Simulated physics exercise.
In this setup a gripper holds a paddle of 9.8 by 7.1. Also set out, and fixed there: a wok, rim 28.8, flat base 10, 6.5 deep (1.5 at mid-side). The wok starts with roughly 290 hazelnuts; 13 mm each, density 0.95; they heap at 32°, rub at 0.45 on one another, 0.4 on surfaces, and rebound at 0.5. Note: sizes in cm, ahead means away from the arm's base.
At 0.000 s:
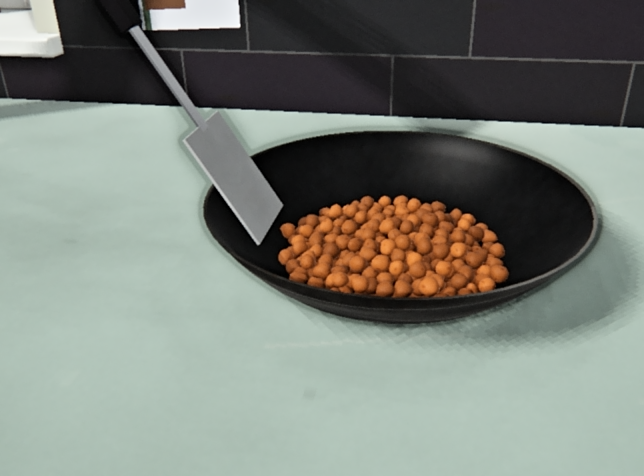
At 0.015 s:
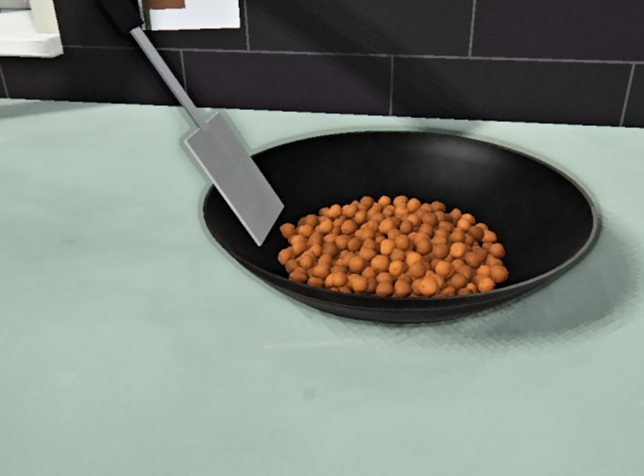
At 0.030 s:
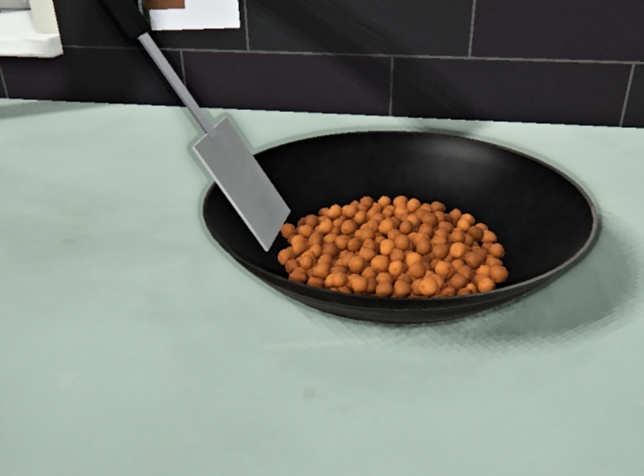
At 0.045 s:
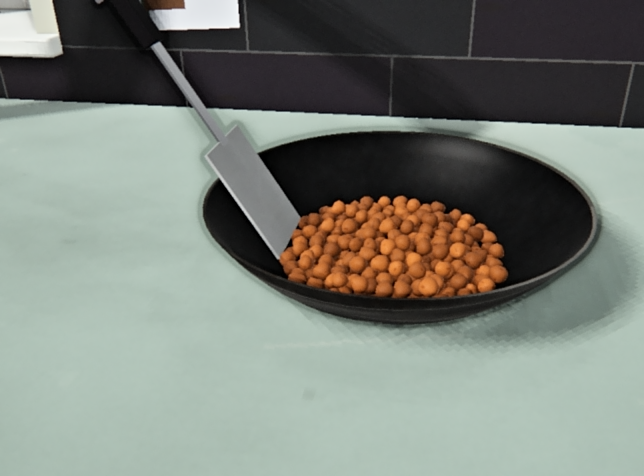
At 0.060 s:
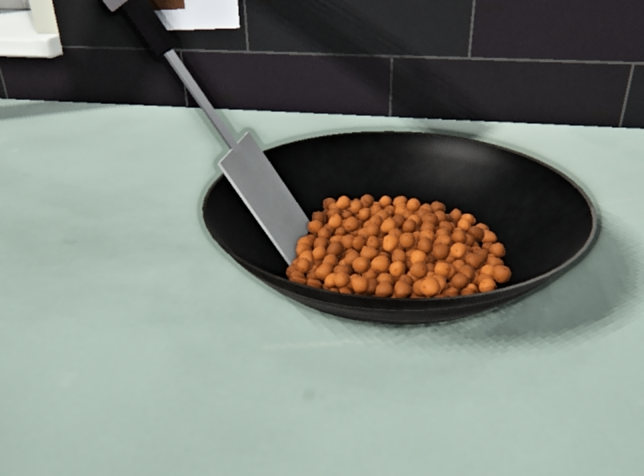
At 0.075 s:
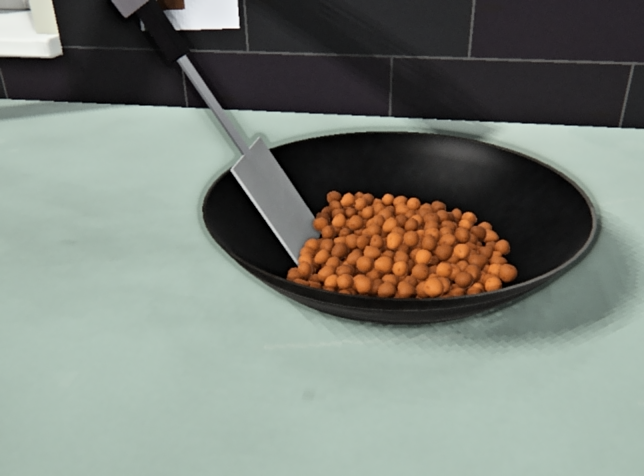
A gripper lowers a grey paddle rightward into a black wok, nudging the brown hazelnuts slightly.
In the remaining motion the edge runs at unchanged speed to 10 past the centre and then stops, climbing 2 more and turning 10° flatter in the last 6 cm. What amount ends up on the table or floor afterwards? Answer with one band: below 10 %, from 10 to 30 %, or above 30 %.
From 10 to 30 %.
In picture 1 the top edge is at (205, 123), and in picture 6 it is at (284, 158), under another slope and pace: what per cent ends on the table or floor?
Around 35 per cent finishes there.
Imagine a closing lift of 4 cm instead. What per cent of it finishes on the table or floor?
I'd say close to 15 per cent.
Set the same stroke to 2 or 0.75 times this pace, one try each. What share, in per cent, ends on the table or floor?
Some 35 and 10 per cent.
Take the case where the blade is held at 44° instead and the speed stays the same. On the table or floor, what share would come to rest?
I'd expect near 15 percent then.
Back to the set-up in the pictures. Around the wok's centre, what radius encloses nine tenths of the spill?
The distance is roughly 35 cm.
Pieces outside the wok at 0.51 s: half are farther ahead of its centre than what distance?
It sits close to 18 cm ahead of the middle.
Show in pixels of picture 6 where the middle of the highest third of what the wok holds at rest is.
Somewhere near (497, 252) in the last picture.
After 0.17 s, sloping 58°, highest piece 4 above the table; 293 in the wok.
After 0.26 s, sloping 55°, highest piece 6 above the table; 293 in the wok.
After 0.51 s, sloping 48°, highest piece 7 above the table; 237 in the wok, 35 on the table or floor, 21 on the blade or in flight.
After 1.56 s, sloping 48°, highest piece 6 above the table; 237 in the wok, 56 on the table or floor.
In the end, 237 in the wok, 56 on the table or floor. That is 19 % on the table or floor.
